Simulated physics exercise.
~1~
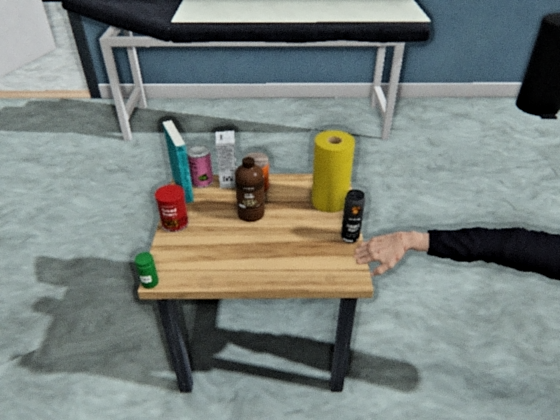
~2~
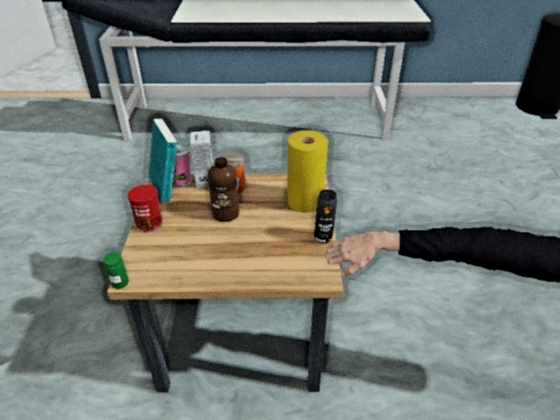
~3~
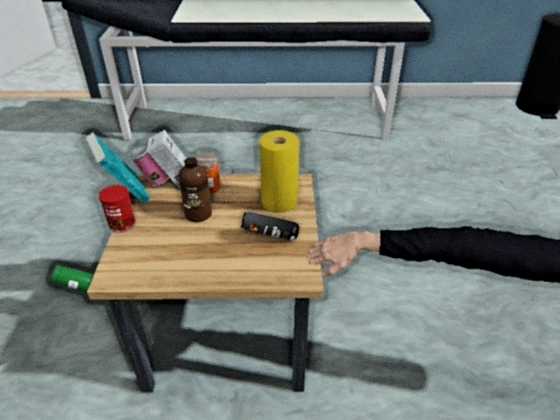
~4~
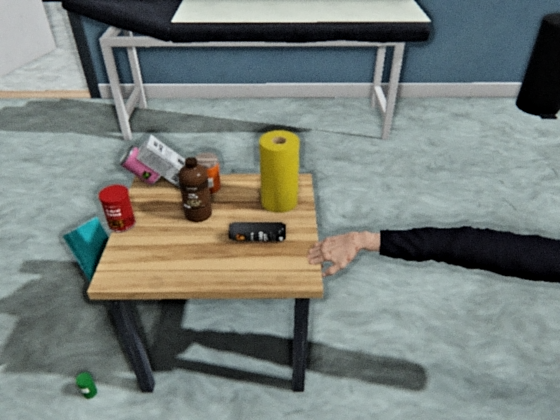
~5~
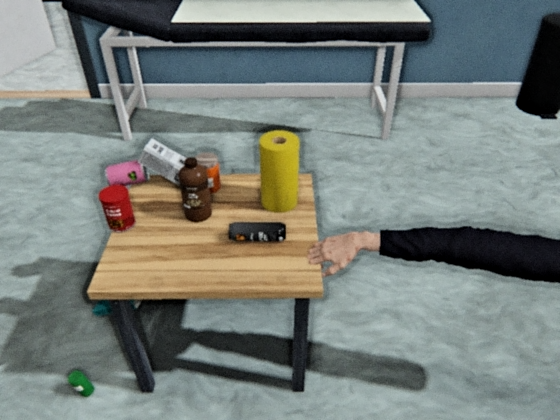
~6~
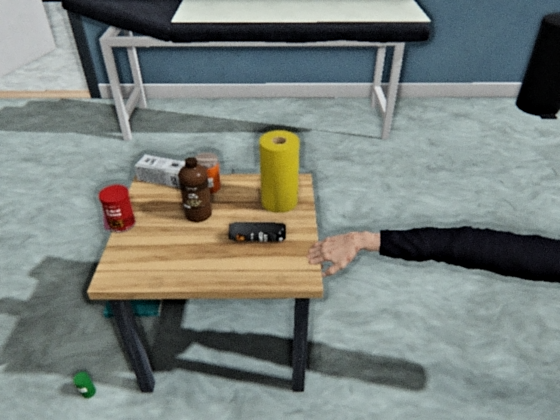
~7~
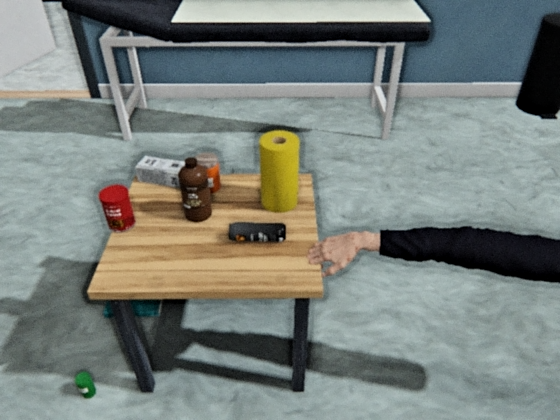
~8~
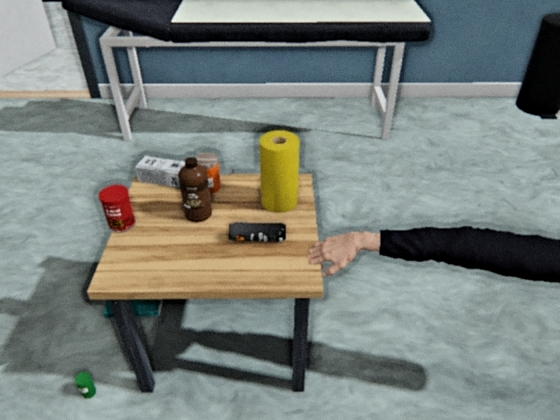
In a room with a pale, mottled floor, seen from above and in front, a wooden side table holds a red tin, brown bottle, yellow roll, black can and small green shaker, with a turquoise book, pink tin, white carton and orange jar behind. A dark-sleeved arm reaches in from the right as the table slides left. The book, pink tin and carton lean, the black can tips over, and the shaker topples off the left side. The book drops next, then the pink tin. The carton and can end lying on the table, while the others stay standing.
